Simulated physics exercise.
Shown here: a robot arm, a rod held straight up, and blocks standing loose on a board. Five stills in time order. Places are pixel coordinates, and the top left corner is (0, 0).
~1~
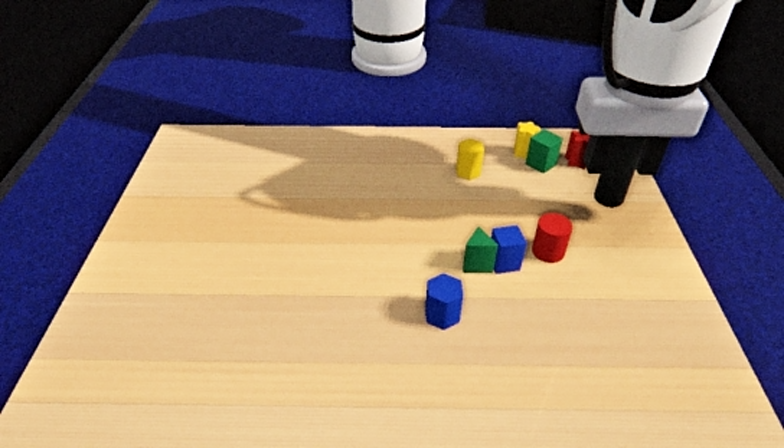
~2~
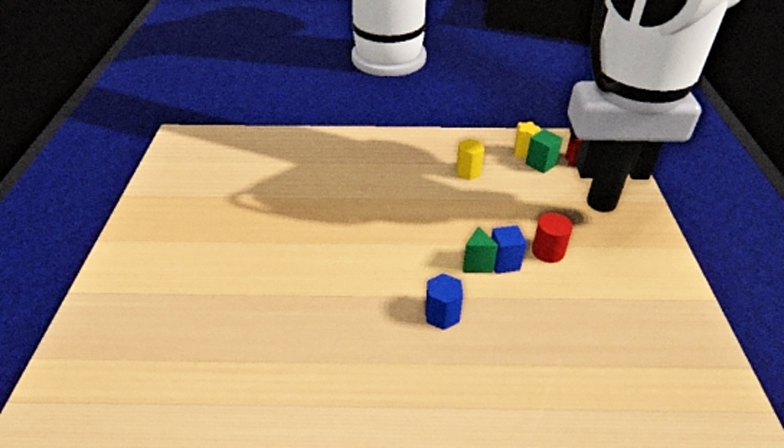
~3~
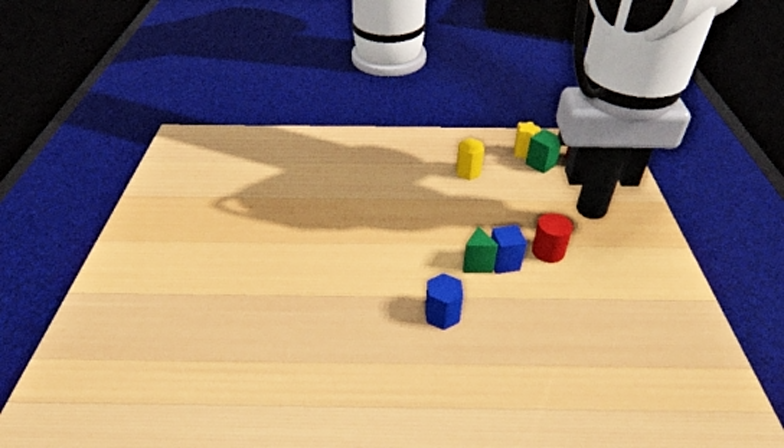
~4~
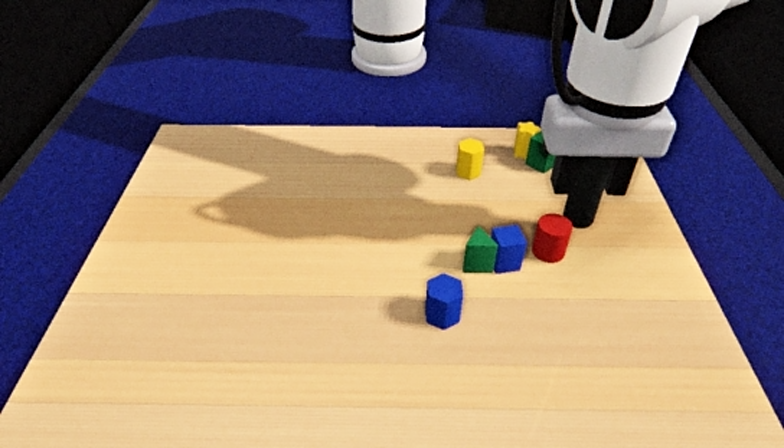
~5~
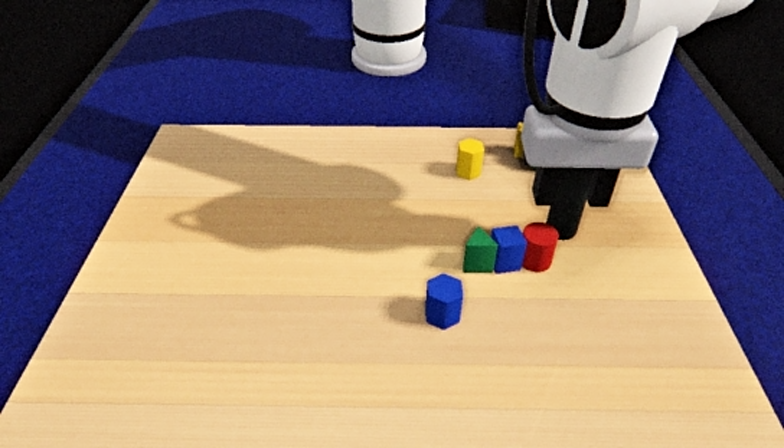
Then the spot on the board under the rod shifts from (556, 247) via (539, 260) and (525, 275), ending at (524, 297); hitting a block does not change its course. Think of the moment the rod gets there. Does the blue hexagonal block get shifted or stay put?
The result: It stays put.
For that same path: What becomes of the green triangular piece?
It does get moved.
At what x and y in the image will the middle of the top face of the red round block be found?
My estimate: (498, 278).
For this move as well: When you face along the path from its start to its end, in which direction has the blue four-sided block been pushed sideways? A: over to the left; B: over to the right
I'll go with B - over to the right.
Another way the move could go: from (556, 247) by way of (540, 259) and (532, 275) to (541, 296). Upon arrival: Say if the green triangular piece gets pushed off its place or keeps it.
It will be nudged away from its spot.
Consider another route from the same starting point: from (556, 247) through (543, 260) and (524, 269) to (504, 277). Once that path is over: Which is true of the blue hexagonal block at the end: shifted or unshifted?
It ends up on the same spot.
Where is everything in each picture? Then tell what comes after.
The first picture shows rod tip at (608, 200); block tops, blue hexagonal block at (445, 287); green triangular piece at (481, 238); blue four-sided block at (509, 235); red round block at (556, 224).
The second picture shows rod at (601, 204); blocks unchanged.
The third picture shows rod at (591, 211); blocks unchanged.
The fourth picture shows rod at (577, 220); blocks unchanged.
The fifth picture shows rod at (560, 231); blue hexagonal block at (445, 287); green triangular piece at (481, 238); blue four-sided block at (509, 235); red round block at (541, 233).
On the path given first. Halfway along, rod at (534, 251); green triangular piece at (459, 240), turned 55° clockwise; blue four-sided block at (481, 250), turned 40° clockwise; red round block at (515, 255).
At the end, rod at (528, 281); blue hexagonal block in place; green triangular piece at (457, 240), turned 65° clockwise; blue four-sided block at (477, 252), turned 45° clockwise; red round block at (498, 278).
